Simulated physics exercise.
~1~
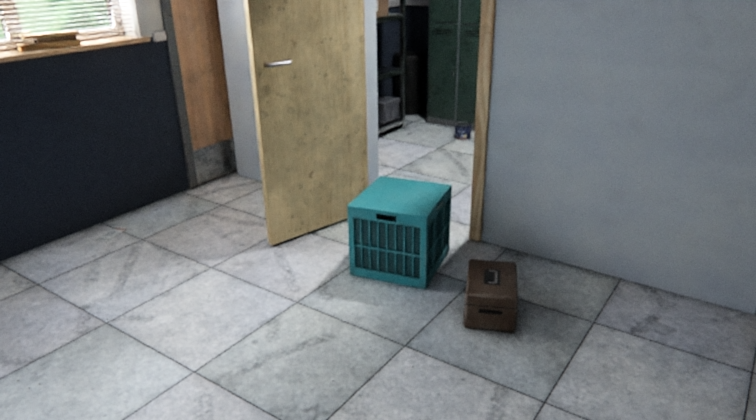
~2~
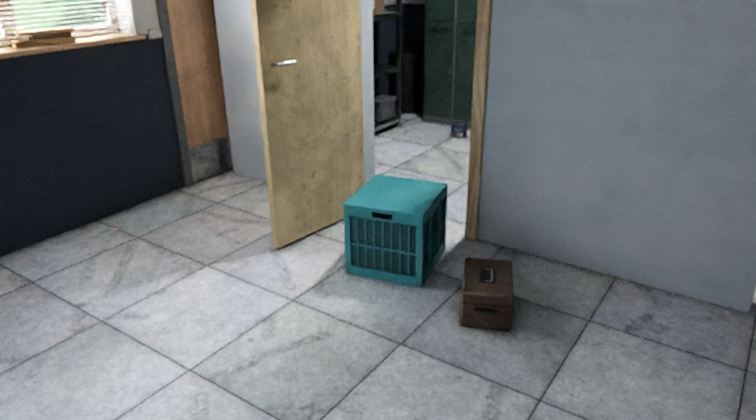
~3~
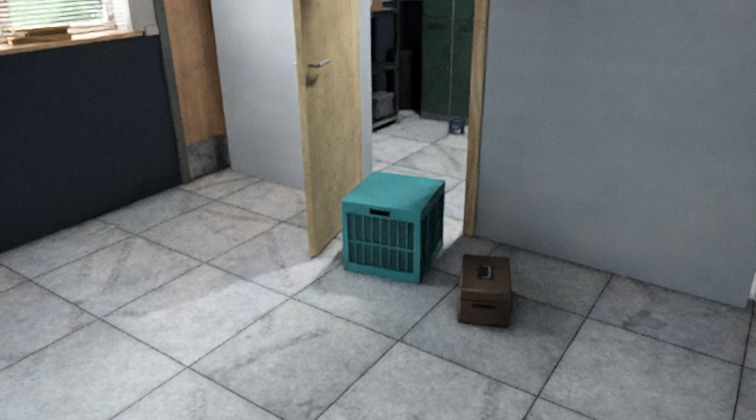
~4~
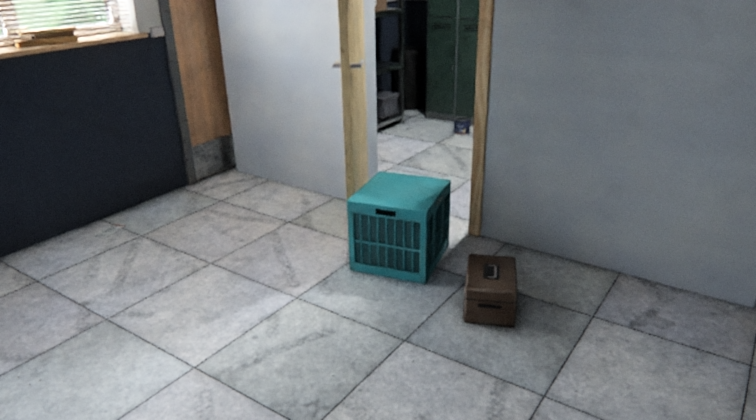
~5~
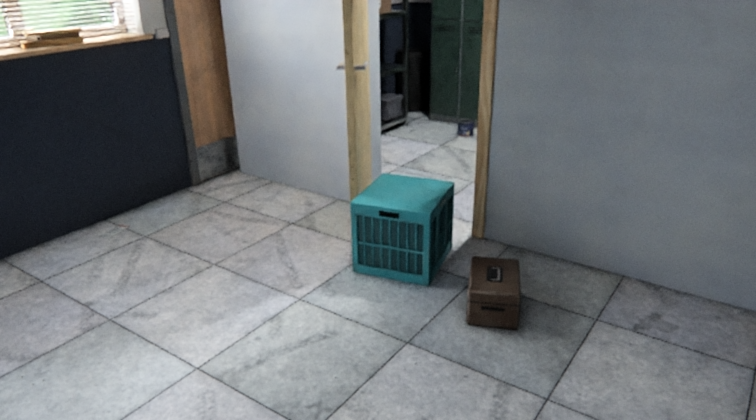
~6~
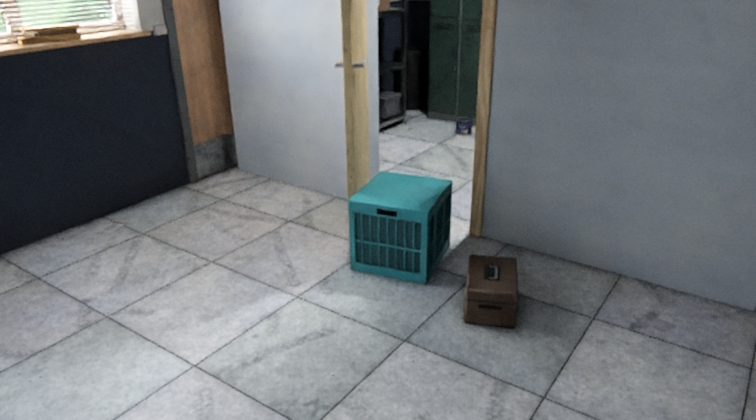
In a room with pale tiled floors, a wooden door stood open behind a turquoise chest and a small brown toolbox, then swung away from the viewer until it appeared edge-on and stopped, still open, while the chest and toolbox stayed put.
